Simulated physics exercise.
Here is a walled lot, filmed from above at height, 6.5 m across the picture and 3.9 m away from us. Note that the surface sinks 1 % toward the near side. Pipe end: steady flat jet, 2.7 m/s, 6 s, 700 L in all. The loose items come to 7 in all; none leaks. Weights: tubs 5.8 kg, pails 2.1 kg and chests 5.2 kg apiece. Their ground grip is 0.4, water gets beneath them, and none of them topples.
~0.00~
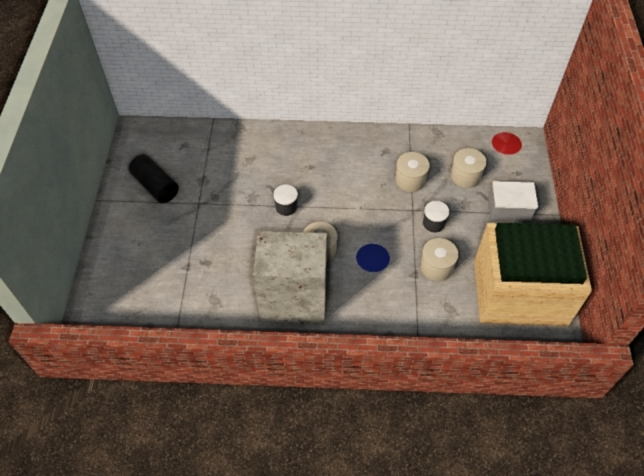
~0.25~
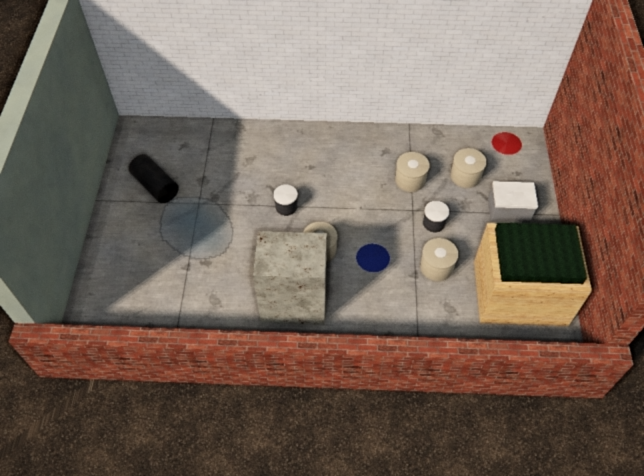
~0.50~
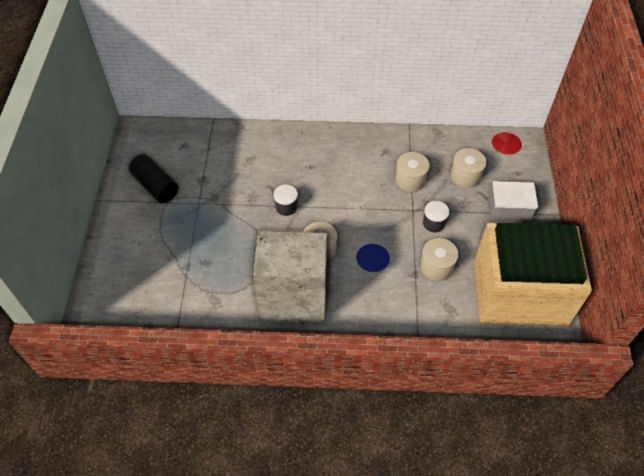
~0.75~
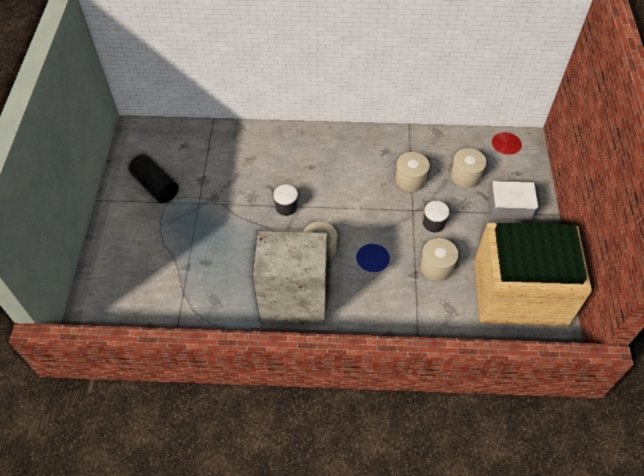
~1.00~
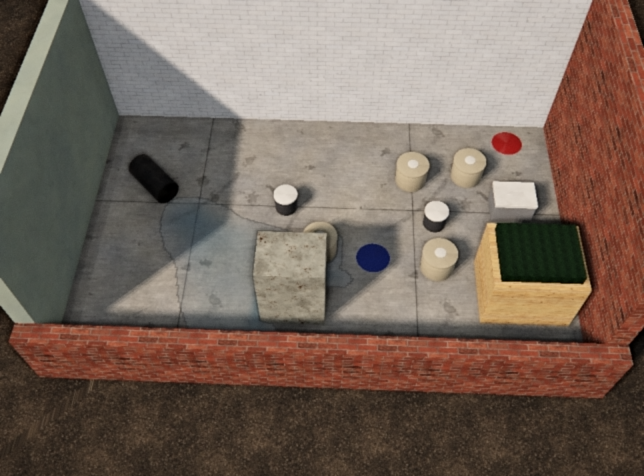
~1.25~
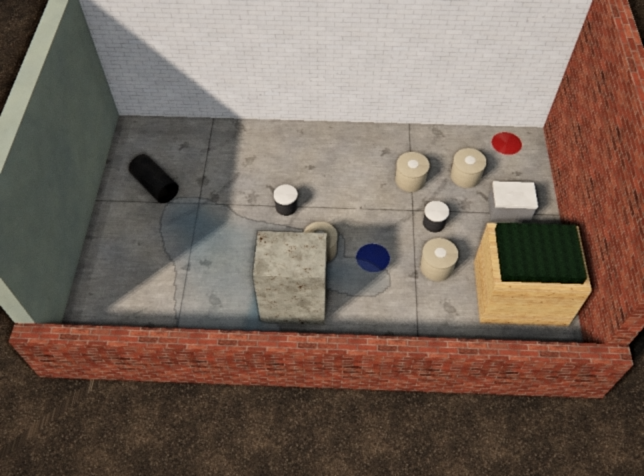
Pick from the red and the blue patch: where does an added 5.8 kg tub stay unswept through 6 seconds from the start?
Red.
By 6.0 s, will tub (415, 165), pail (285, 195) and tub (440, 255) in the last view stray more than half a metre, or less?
First does not reach it, second does not reach it, third exceeds it.
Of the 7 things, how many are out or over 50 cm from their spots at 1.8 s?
I make it 0 by then.
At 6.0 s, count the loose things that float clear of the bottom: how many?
At that moment it comes to 2.
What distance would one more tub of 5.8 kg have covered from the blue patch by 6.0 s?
Close to 80 centimetres, I'd reckon.
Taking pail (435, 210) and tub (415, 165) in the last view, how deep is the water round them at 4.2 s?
About 2 and 1 cm.
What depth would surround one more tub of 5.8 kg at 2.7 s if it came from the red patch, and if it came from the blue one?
Roughly 0 cm and 2 cm.
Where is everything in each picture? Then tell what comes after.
In the first picture, a tub at (320, 236), on the bottom; a tub at (440, 253) rests on the ground; the red patch at (507, 143); the blue patch at (373, 258); water covers 0.0 m2; 0 of 7 have shifted.
In the second picture, a tub at (320, 236), on the bottom; a tub at (440, 253) rests on the ground; the red patch at (507, 143); the blue patch at (373, 258); water covers 0.7 m2; 0 of 7 have shifted.
In the third picture, a tub at (320, 236), on the bottom; a tub at (440, 253), on the bottom; the red patch at (507, 143); the blue patch at (373, 258); water covers 1.4 m2; 0 of 7 have shifted.
In the fourth picture, a tub at (320, 236), on the bottom; a tub at (440, 253) rests on the ground; the red patch at (507, 143); the blue patch at (373, 258); water covers 2.3 m2; 0 of 7 have shifted.
In the fifth picture, a tub at (320, 236), on the bottom; a tub at (440, 253), on the bottom; the red patch at (507, 143); the blue patch at (373, 258); water covers 3.1 m2; 0 of 7 have shifted.
In the sixth picture, a tub at (320, 236), on the bottom; a tub at (440, 253), on the bottom; the red patch at (507, 143); the blue patch at (373, 258); 3.5 m2 under water; 0 of 7 have shifted.
After 1.8 s on red it would be 0 cm off in 0 cm of water; on blue it would be 5 cm off in 2 cm of water.
After 2.7 s on red it would be 0 cm off in 0 cm of water; on blue it would be 46 cm off in 2 cm of water.
After 4.2 s on red it would be 0 cm off in 0 cm of water; on blue it would be 69 cm off in 2 cm of water.
After 6.0 s on red it would be 0 cm off in 1 cm of water; on blue it would be 72 cm off in 3 cm of water.
